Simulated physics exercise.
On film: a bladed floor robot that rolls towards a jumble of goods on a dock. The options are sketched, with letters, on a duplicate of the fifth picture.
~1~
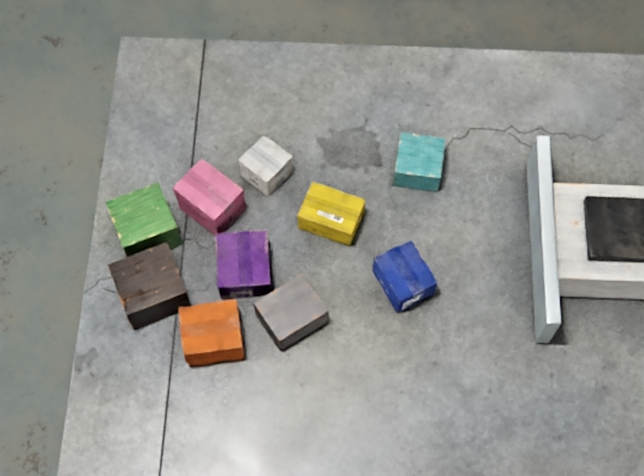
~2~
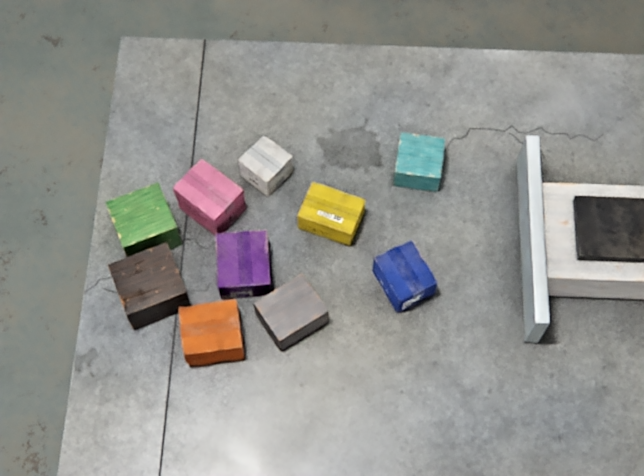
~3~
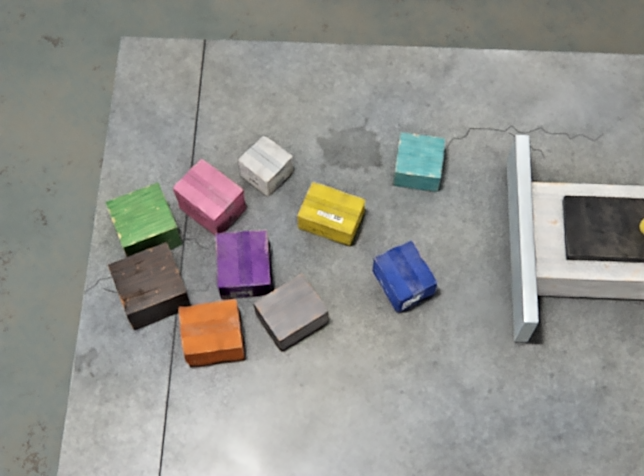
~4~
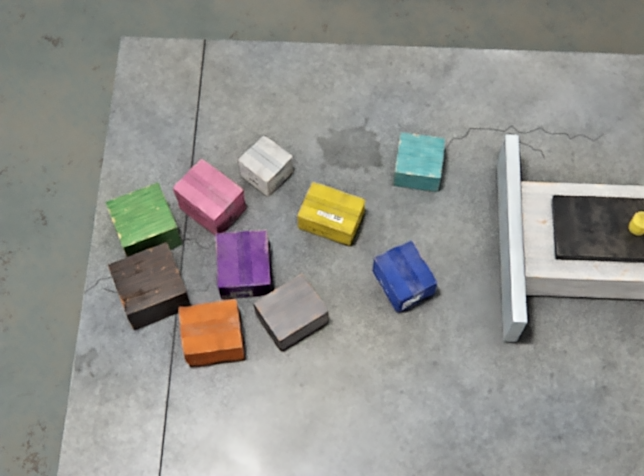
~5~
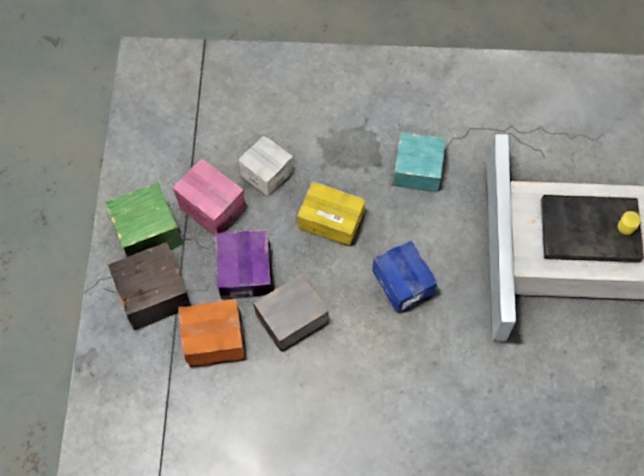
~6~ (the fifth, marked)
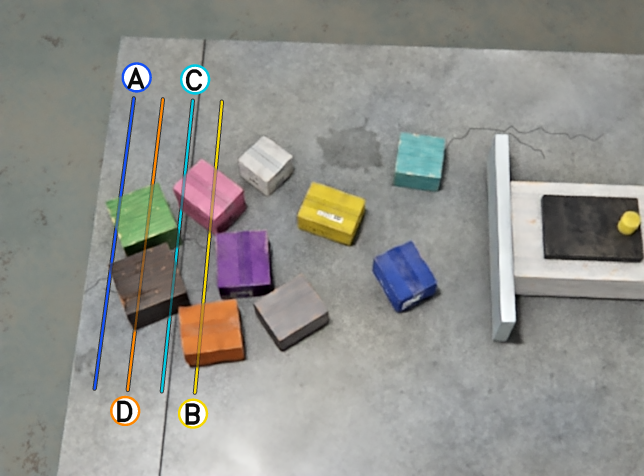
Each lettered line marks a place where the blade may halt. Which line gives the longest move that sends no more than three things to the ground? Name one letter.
C is the last line within the limit.
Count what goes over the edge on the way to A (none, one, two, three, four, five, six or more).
Six or more.
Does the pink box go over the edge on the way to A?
By then, yes.
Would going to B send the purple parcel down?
By then, no.
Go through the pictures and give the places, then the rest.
In the first frame, white parcel (266, 166); purple parcel (243, 265); turquoise crate (419, 162).
In the second frame, robot (617, 228); blue parcel (404, 276).
In the third frame, robot (605, 228); grey crate (292, 313).
In the fourth frame, robot (595, 227); yellow box (332, 214).
In the fifth frame, robot (584, 227); black crate (150, 287); white parcel (266, 166); purple parcel (243, 265).
On the marked copy, A at (116, 234); B at (209, 238); C at (178, 236); D at (146, 235).
Following C. Soon after the start, robot (466, 223); turquoise crate (357, 160); blue parcel (356, 272).
Later, robot (348, 218); green crate (130, 226); black crate (132, 289).
In the end, robot (257, 215); green crate over the edge; black crate over the edge; three fallen.
As for the rest, A drops eight; B is within the limit but short; D drops five.
